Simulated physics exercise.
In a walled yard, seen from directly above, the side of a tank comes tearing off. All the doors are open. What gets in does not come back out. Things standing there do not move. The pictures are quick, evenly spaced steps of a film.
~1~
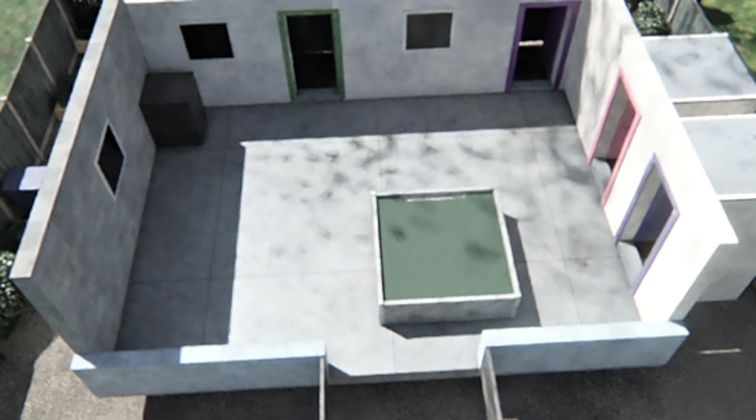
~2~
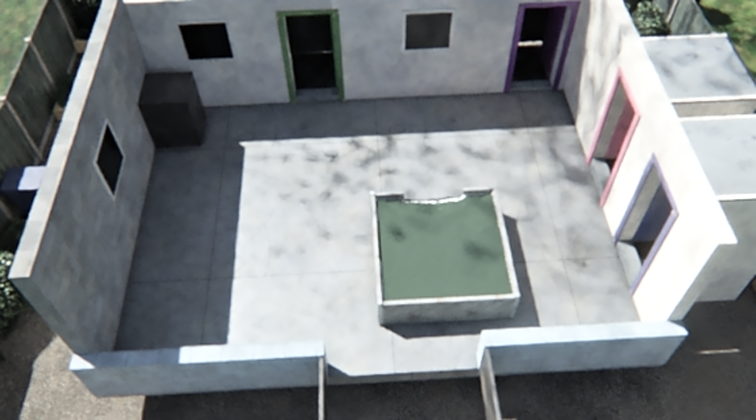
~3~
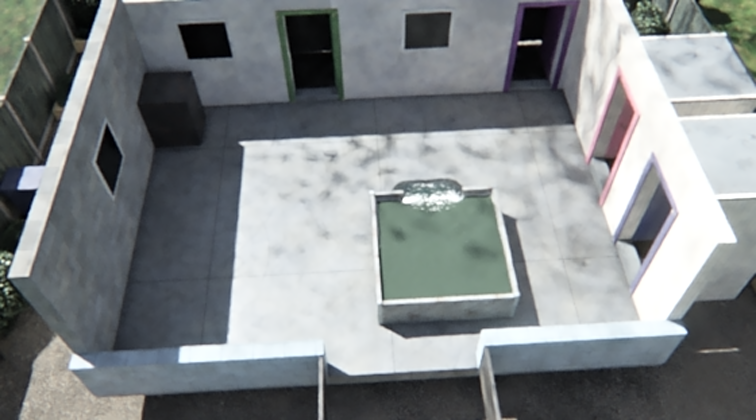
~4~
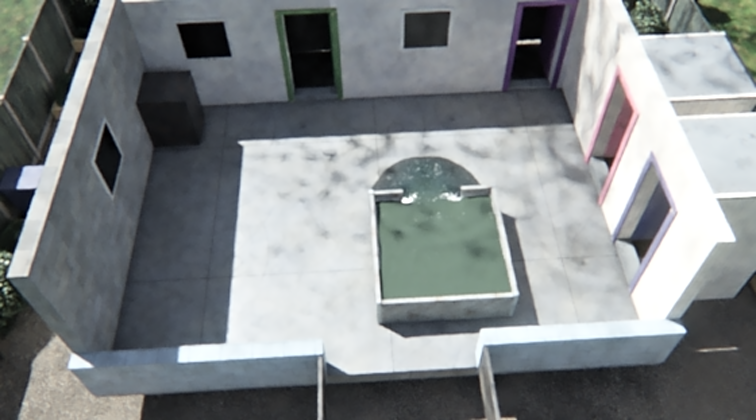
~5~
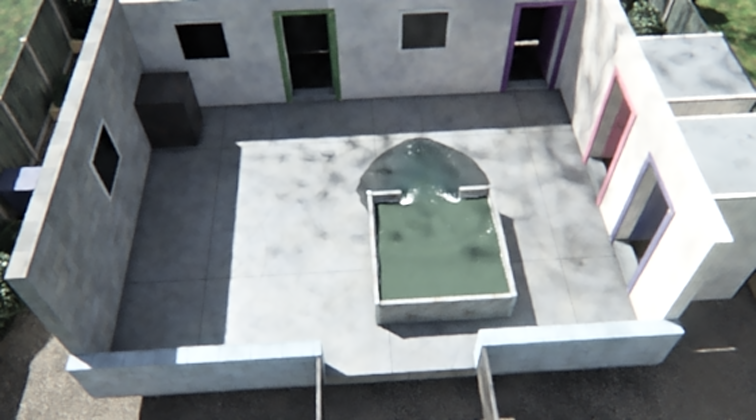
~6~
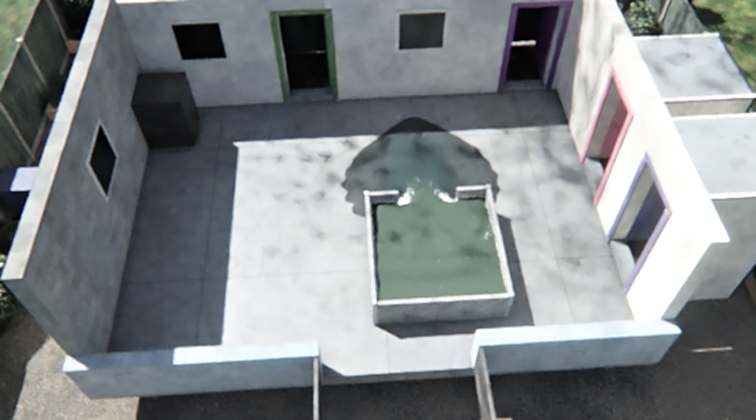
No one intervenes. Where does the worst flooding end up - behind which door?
Behind the purple door.
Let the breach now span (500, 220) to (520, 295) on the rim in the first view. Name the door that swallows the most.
That is the one in blue.
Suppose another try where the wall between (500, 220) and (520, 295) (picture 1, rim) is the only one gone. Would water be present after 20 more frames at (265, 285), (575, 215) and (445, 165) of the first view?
The first spot is left untouched, the second soaked through, the third left untouched.
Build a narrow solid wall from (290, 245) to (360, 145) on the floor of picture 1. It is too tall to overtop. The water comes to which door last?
I think it's the door marked blue.
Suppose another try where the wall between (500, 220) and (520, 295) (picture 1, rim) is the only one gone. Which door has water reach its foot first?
I'd go with the one in blue.
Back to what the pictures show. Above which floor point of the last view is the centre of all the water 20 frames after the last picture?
It's close to (417, 187).
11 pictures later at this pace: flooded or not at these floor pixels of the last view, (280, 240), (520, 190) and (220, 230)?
The first spot is spared, the second spared and the third spared.
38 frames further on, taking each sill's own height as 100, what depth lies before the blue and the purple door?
20 and 180 %, in that order.
A moment on, water covers 20 % of the floor; pink door not reached, green door not reached, purple door not reached, blue door not reached.
Next, water covers 30 % of the floor; pink door not reached, green door wet at the sill, nothing in, purple door wet at the sill, nothing in, blue door not reached.
Then, water covers 35 % of the floor; pink door not reached, green door a trickle in, purple door a trickle in, blue door not reached.
Later, water covers 65 % of the floor; pink door wet at the sill, nothing in, green door a trickle in, purple door some in, blue door wet at the sill, nothing in.
In the end, water covers 90 % of the floor; pink door wet at the sill, nothing in, green door a trickle in, purple door a lot in, blue door wet at the sill, nothing in; the purple door has let in the most.
